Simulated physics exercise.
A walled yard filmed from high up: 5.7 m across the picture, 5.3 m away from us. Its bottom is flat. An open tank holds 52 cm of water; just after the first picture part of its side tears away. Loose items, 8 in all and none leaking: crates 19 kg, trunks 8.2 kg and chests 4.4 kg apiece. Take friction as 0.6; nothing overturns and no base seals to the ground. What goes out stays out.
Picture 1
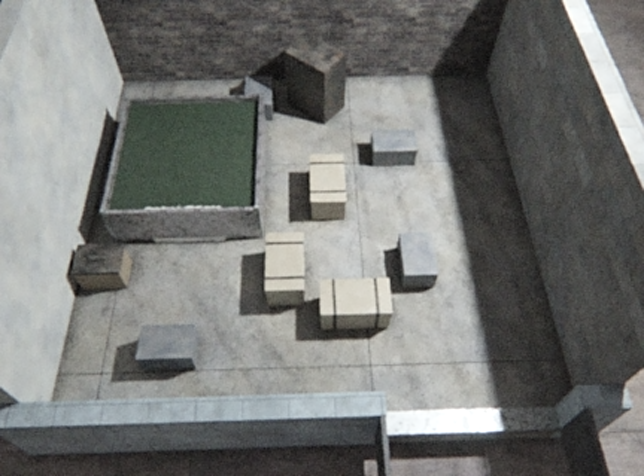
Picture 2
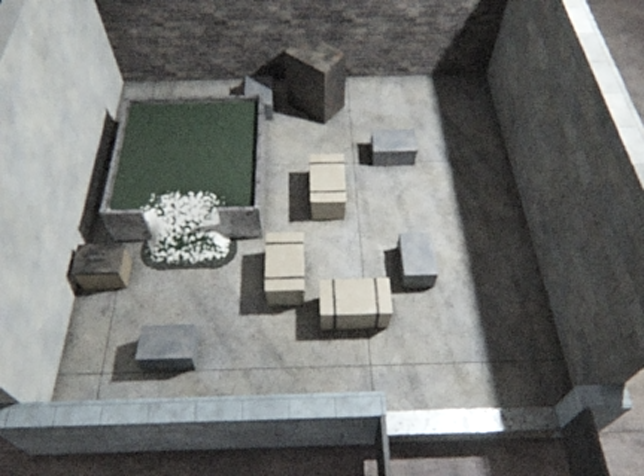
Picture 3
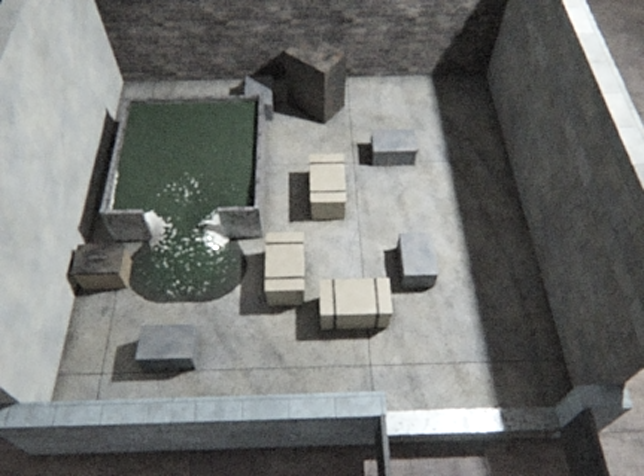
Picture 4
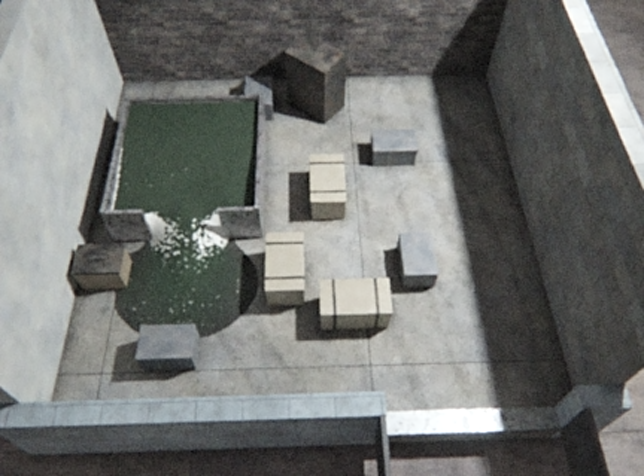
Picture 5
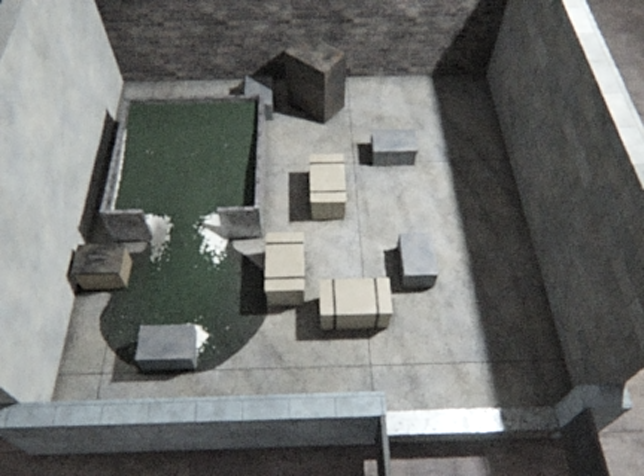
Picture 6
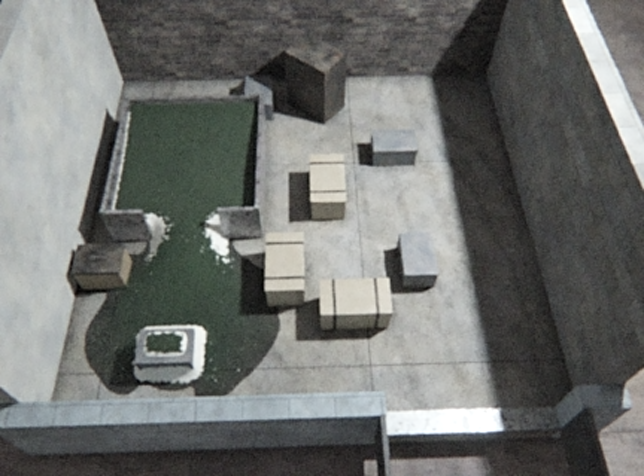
Green water bursts through a gap torn in the near side of a walled yard's open tank, foaming white at the break. It spreads over the pale floor in a widening rounded pool, passing beside the tan boxes, then reaches and surrounds the grey block near the front wall, white froth ringing it.
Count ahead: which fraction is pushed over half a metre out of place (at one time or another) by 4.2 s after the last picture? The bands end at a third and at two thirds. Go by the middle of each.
Share: Not even a third.
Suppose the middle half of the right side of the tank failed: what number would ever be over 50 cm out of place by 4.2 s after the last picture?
Then 3.
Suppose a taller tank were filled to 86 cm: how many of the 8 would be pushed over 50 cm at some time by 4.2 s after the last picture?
In that case 4 of them.
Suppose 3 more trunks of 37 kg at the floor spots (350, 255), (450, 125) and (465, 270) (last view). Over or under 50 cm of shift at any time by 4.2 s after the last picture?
In turn: Under, short of it, short of it.
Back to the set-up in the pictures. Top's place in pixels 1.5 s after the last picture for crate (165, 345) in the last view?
Around (154, 383).
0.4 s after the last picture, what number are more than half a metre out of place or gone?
I count 1.
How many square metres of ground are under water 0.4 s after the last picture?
Some 8.5 m2.
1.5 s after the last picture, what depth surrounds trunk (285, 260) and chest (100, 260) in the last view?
Roughly 2 and 1 cm.
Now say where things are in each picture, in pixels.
A crate at (166, 341) rests on the ground; a crate at (418, 253) rests on the ground; 3.4 m2 under water; 0 of 8 have shifted, in the first frame.
A crate at (166, 341), on the bottom; a crate at (418, 253) rests on the ground; 3.9 m2 under water; 0 of 8 have shifted, in the second frame.
A crate at (166, 341) rests on the ground; a crate at (418, 253) rests on the ground; water covers 4.5 m2; 0 of 8 have shifted, in the third frame.
A crate at (166, 341), on the bottom; a crate at (418, 253) rests on the ground; water covers 5.3 m2; 0 of 8 have shifted, in the fourth frame.
A crate at (166, 342), on the bottom; a crate at (418, 253), on the bottom; water covers 6.0 m2; 0 of 8 have shifted, in the fifth frame.
A crate at (165, 346), on the bottom, 5 cm from its start; a crate at (418, 253) rests on the ground; water covers 6.8 m2; 1 of 8 have shifted, in the sixth frame.
Then, 0.4 s after the last picture 1 of 8 are over 50 cm from their spots; 0 afloat.
Then, 1.5 s after the last picture 1 of 8 are over 50 cm from their spots; 1 afloat.
Then, 2.8 s after the last picture 1 of 8 are over 50 cm from their spots; 2 afloat.
Then, 4.2 s after the last picture 2 of 8 are over 50 cm from their spots, and 2 have been at some point; 2 afloat.
